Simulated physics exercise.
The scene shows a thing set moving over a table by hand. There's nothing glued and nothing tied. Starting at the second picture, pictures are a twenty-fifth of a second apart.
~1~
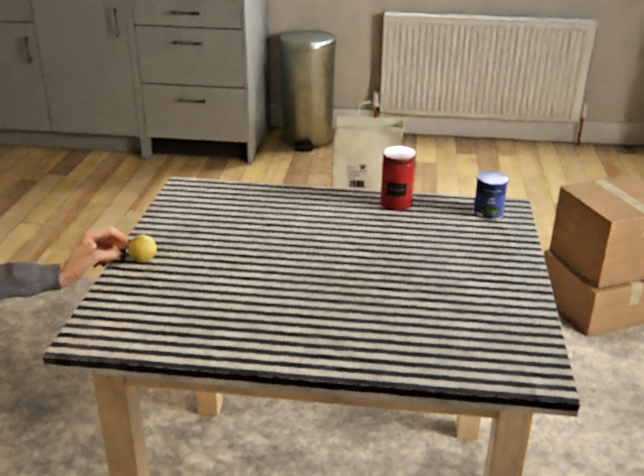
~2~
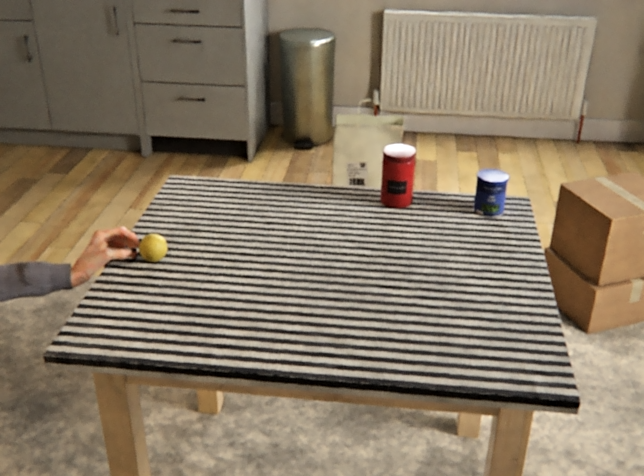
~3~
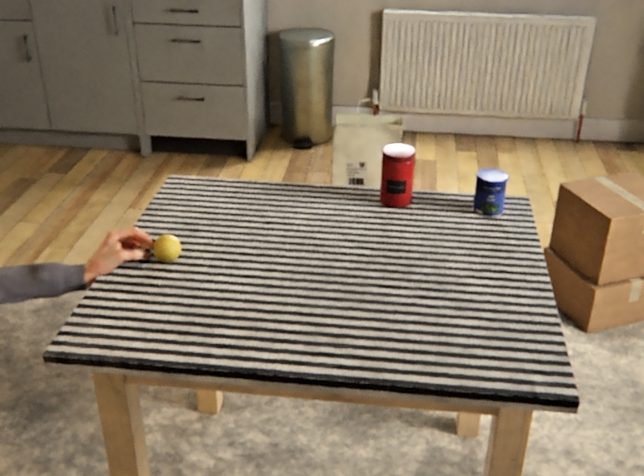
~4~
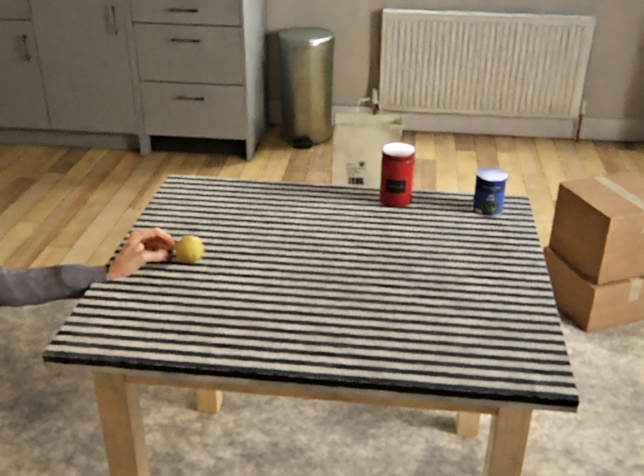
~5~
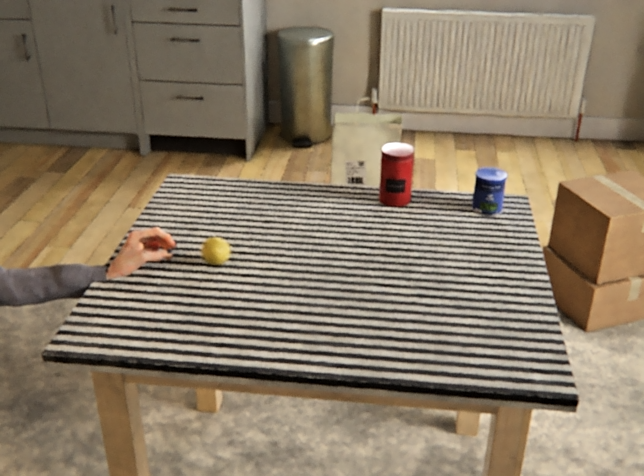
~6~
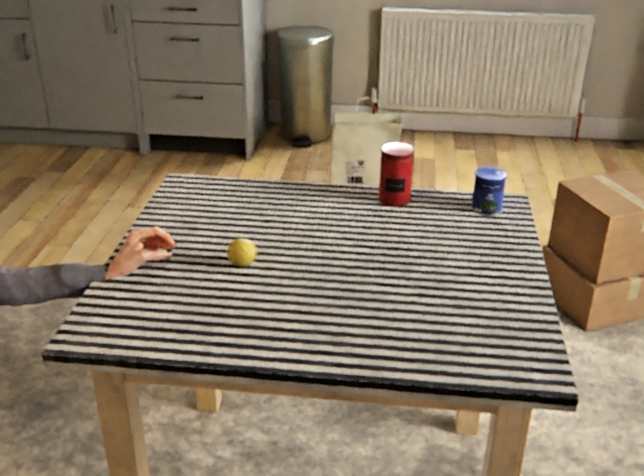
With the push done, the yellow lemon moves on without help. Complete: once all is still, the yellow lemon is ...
Off the table.
Then, 0.20 s past the last view, yellow lemon displaced well along near (375, 262).
Then, 0.50 s past the last view, yellow lemon now off the table.
Then, 0.90 s past the last view, things are still on the move.
Finally, off the table, yellow lemon.
